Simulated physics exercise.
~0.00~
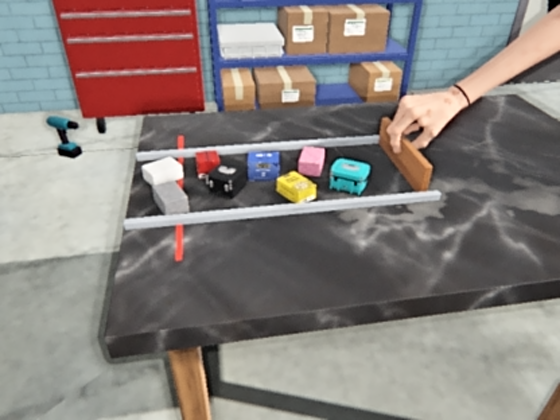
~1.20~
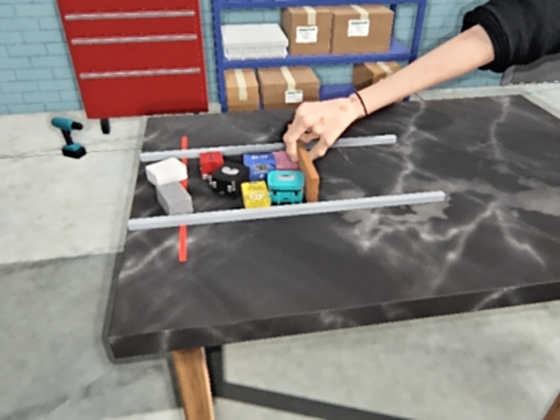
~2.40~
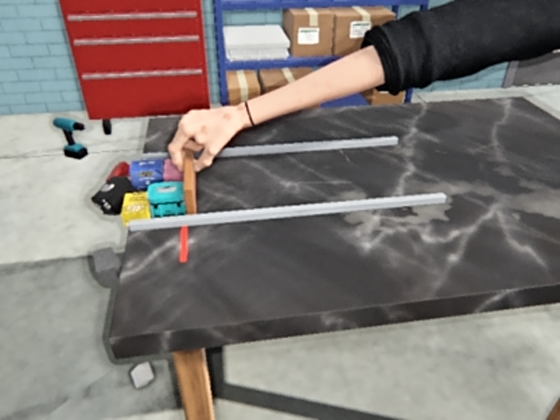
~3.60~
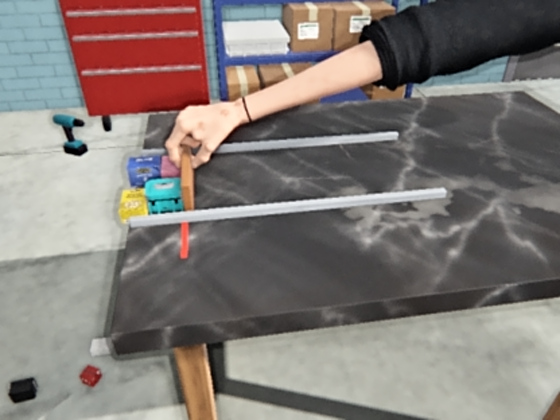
Hand sliding a wooden board left between rails to a red tape mark, pushing small blocks along until several drop off the table's edge.
